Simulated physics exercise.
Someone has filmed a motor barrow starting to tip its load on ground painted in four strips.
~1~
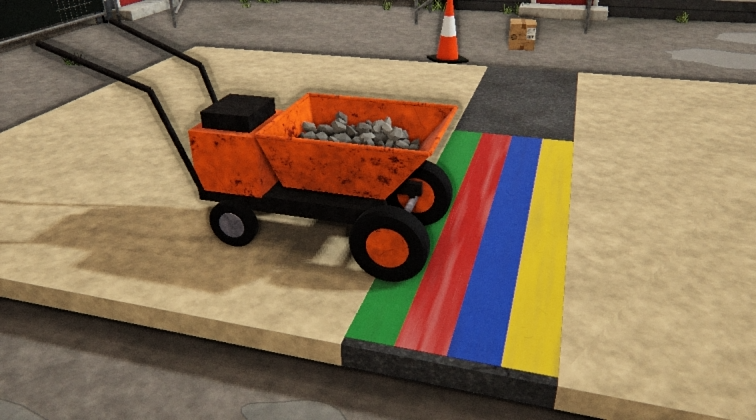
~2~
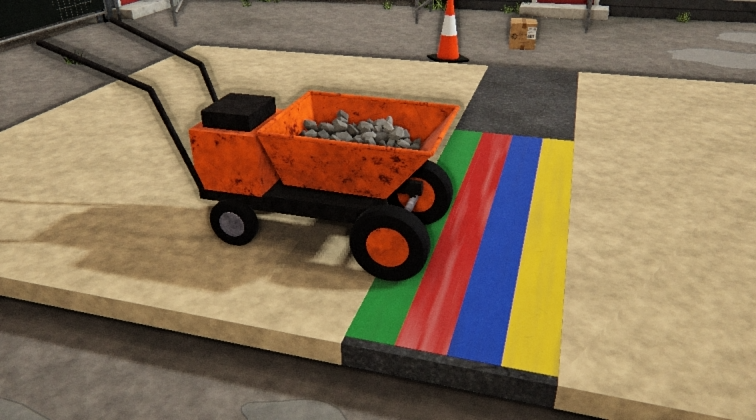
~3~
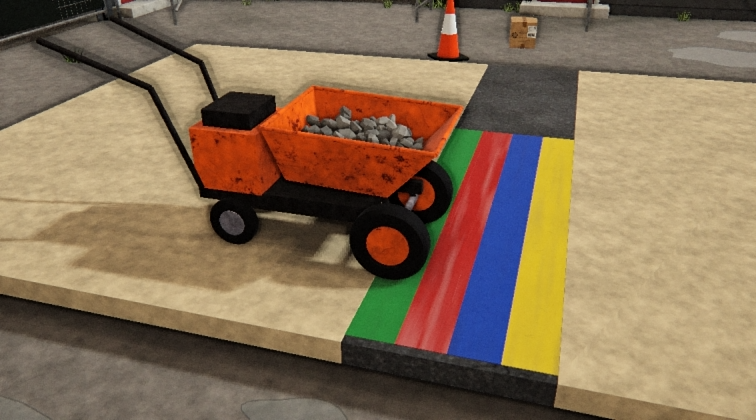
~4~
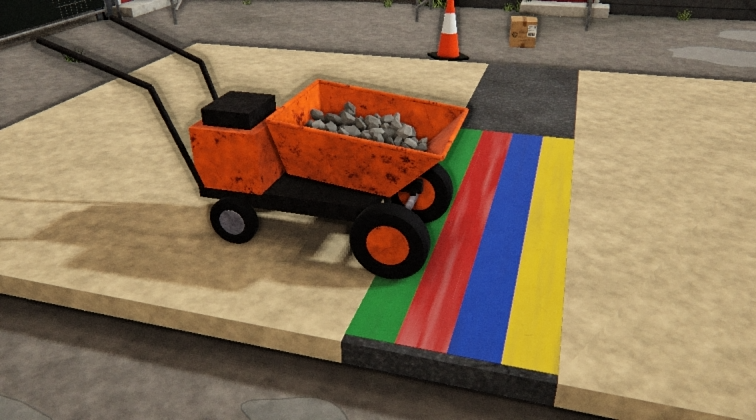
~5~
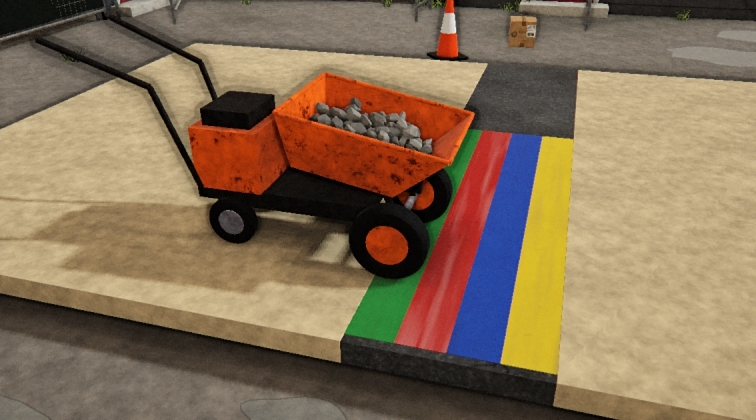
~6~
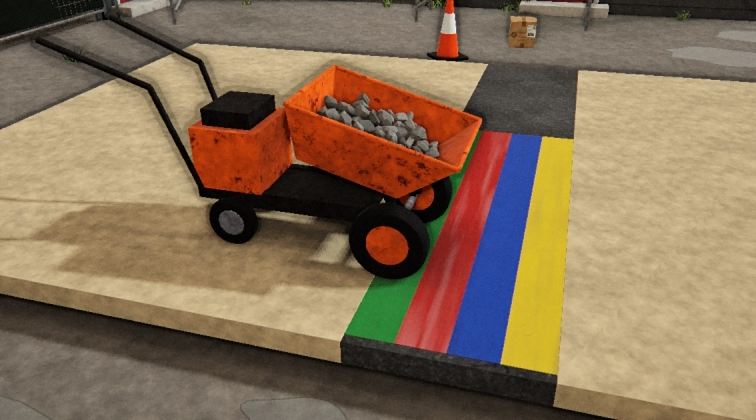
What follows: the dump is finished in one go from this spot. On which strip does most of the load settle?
Most lies over the yellow band.
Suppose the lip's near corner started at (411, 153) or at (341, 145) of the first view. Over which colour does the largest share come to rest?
One: The yellow one. Two: The red strip.
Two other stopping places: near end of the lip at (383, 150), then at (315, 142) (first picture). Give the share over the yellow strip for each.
Roughly 20 per cent, and 10 per cent.
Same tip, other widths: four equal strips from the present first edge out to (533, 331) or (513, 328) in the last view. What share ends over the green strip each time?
Near 0 % and 0 %.
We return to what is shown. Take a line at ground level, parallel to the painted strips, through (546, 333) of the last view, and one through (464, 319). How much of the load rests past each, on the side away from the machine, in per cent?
The first gives 40 %, the second 80 %.
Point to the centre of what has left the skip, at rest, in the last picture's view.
Roughly at (551, 262).
Soon after the last picture, skip tipped steeply; all in the skip.
A little later, skip tipped right over; most in the skip; a stray few over the blue strip; a small part over the yellow strip.
Later still, skip tipped right over; about a quarter in the skip; a small part over the blue strip; about half over the yellow strip; about a quarter off the paint.
At rest, skip tipped right over; about a quarter in the skip; none over the green strip; none over the red strip; a small part over the blue strip; about half over the yellow strip; about a quarter off the paint.
